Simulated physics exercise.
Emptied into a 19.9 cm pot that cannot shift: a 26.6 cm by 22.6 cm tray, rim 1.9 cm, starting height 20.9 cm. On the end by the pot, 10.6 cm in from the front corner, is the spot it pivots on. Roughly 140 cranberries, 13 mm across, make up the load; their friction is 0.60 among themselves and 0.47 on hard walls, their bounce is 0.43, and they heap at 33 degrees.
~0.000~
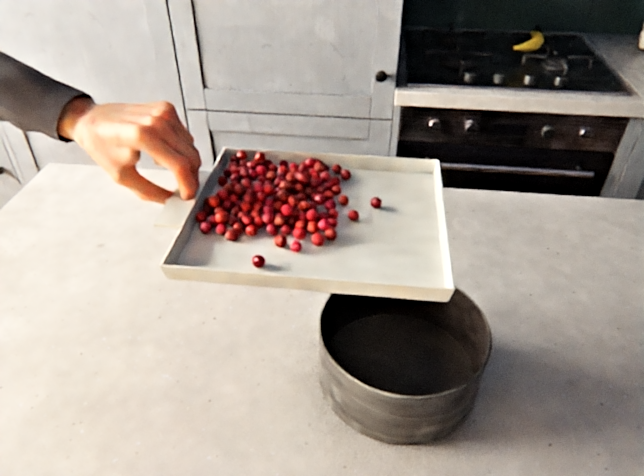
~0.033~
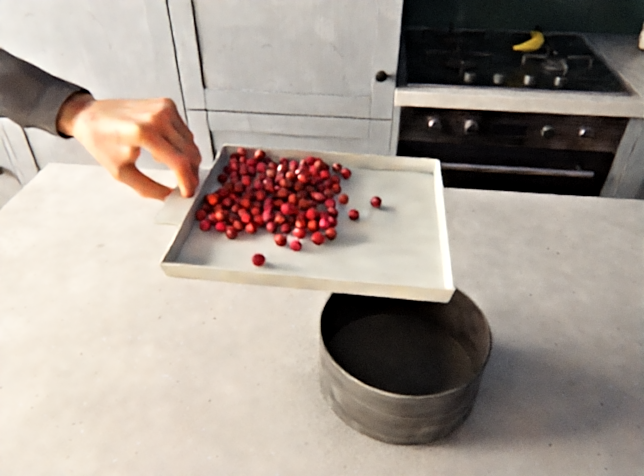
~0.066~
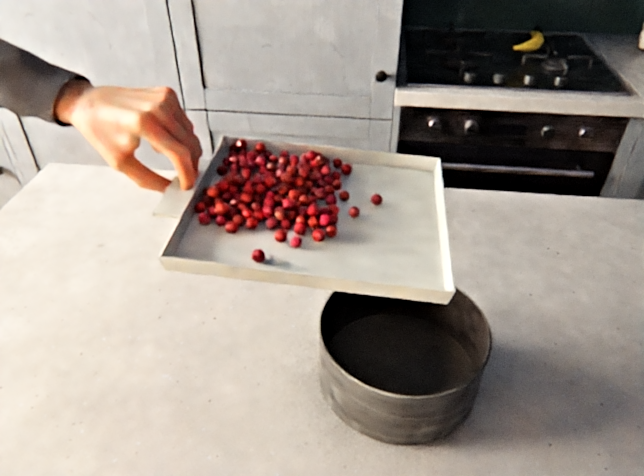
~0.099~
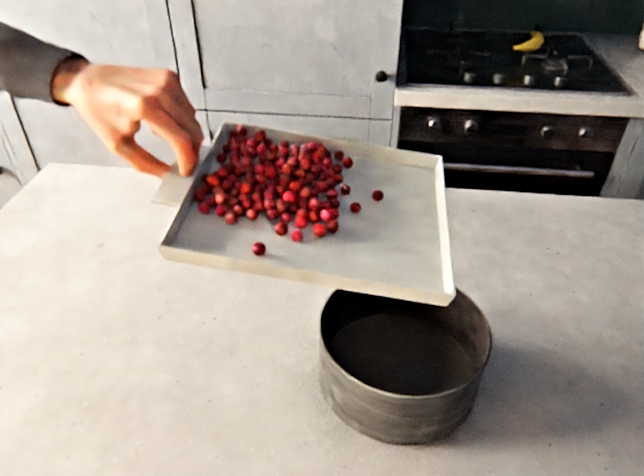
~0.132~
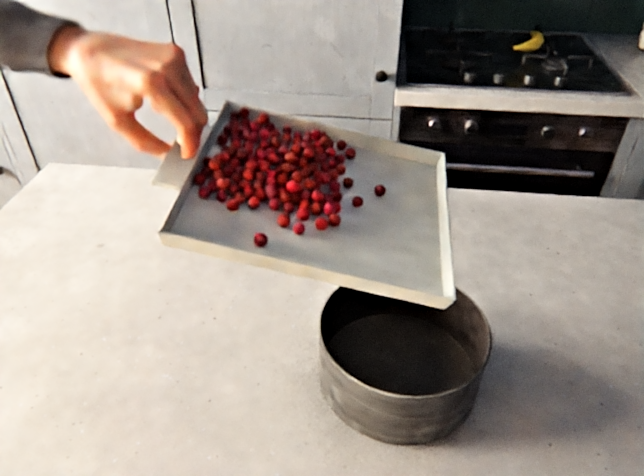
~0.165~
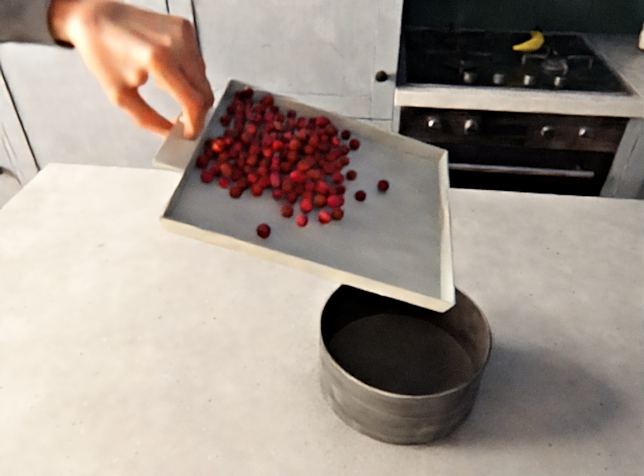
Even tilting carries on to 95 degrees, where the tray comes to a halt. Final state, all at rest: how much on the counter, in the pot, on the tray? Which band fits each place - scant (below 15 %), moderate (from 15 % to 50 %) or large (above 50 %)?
Counter - large; pot - moderate; tray - scant.
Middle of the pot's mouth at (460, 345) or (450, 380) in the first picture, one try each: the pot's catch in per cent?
That gives roughly 90 per cent and then 85 per cent.
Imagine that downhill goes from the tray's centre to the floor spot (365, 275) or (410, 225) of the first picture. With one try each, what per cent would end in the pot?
Some 60 and 10 per cent.
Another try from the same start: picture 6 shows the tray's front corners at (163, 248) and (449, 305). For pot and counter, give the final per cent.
Pot: 65, counter: 35.
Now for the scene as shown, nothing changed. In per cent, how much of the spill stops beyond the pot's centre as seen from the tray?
Some 100 per cent of the spill lies beyond the centre.
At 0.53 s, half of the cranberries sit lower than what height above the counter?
Roughly 24 cm.
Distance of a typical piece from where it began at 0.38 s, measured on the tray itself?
I'd say close to 3 centimetres.
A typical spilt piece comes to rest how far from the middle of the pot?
28 cm.
After 0.38 s, tilt 58 degrees; the tray holds 100 %, the pot 0 %.
After 0.53 s, tilt 85 degrees; the tray holds 95 %, the pot 0 %.
After 0.80 s, tilt 95 degrees; the tray holds 5 %, the pot 25 %.
By 1.7 s all is still; counter 70 %, pot 30 %, tray 0 %.
